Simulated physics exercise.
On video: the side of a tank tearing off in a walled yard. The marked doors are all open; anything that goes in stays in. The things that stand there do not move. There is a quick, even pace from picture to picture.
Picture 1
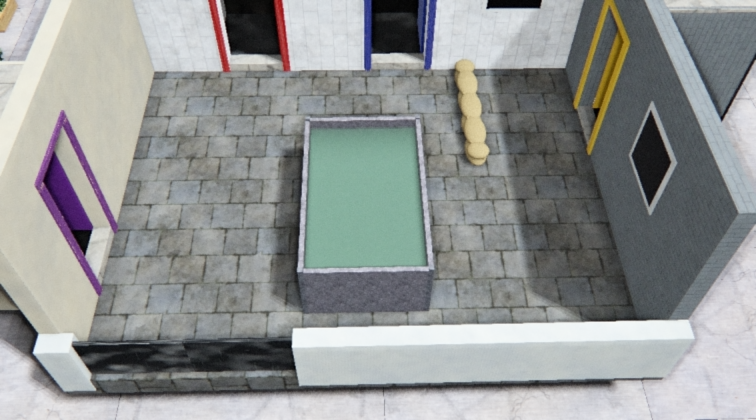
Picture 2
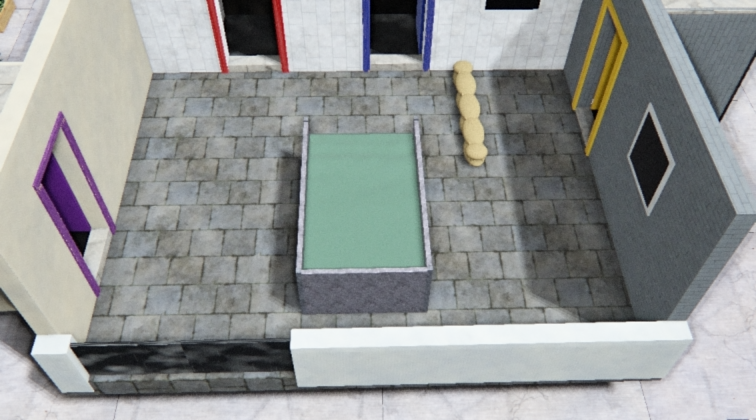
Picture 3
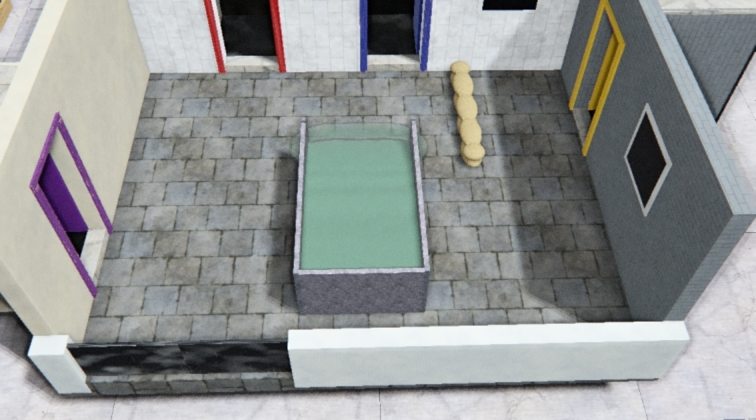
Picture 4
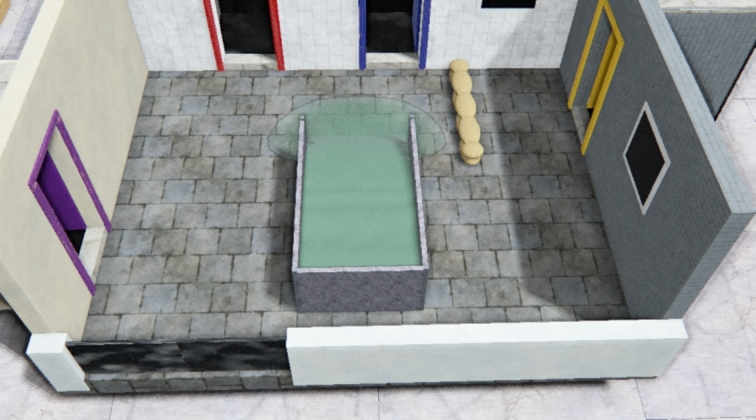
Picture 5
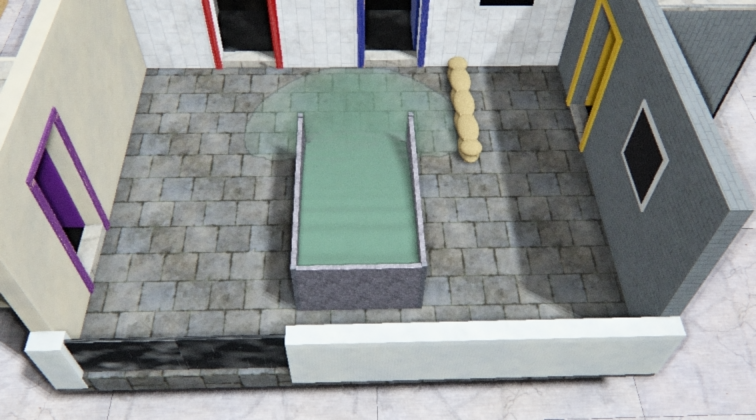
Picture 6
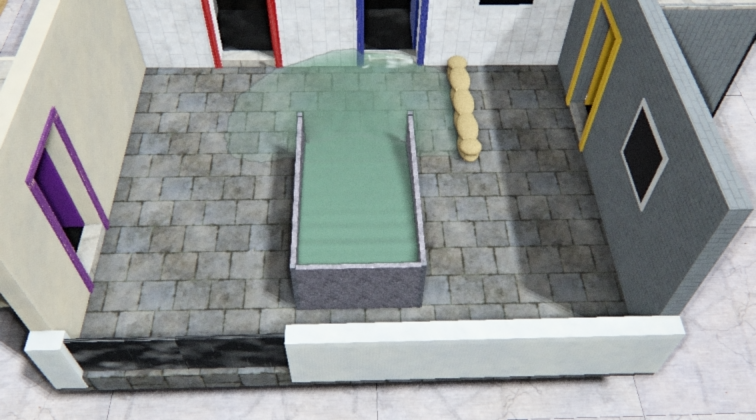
Green water pours from the tank's open far side and spreads across the paved yard.
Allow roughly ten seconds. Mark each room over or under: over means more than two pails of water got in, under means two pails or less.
Yellow door: Under, red door: Over, blue door: Over, purple door: Under.
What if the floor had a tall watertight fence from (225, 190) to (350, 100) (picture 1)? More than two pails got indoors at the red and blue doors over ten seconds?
In turn: The red door stays shy of it; the blue door tops the mark.
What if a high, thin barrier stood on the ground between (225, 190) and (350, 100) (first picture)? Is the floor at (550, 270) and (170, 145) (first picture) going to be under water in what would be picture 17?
Result, in order: Bone-dry / bone-dry.
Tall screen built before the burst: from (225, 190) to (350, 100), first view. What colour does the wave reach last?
Last comes the purple-painted one.
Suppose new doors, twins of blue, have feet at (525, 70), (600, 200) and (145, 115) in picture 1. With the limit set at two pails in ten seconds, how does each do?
Falls short; falls short; exceeds the limit.
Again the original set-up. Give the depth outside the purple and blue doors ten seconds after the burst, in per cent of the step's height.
About 60 and 30 %.
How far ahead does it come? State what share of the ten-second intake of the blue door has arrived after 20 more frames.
About 95 per cent.
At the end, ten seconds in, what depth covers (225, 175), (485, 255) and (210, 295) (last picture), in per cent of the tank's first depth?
Going place by place: 6 %, 6 % and 14 %.
A moment on, water covers 25 % of the floor; the yellow door not reached, the red door under two buckets in, the blue door far over two buckets in, the purple door not reached.
Next, water covers 30 % of the floor; the yellow door not reached, the red door over two buckets in, the blue door far over two buckets in, the purple door not reached.
Then, water covers 55 % of the floor; the yellow door wet at the sill, nothing in, the red door over two buckets in, the blue door far over two buckets in, the purple door wet at the sill, nothing in.
Later, water covers 90 % of the floor; the yellow door wet at the sill, nothing in, the red door over two buckets in, the blue door far over two buckets in, the purple door wet at the sill, nothing in.
In the end, water covers 95 % of the floor; the yellow door wet at the sill, nothing in, the red door over two buckets in, the blue door far over two buckets in, the purple door wet at the sill, nothing in.
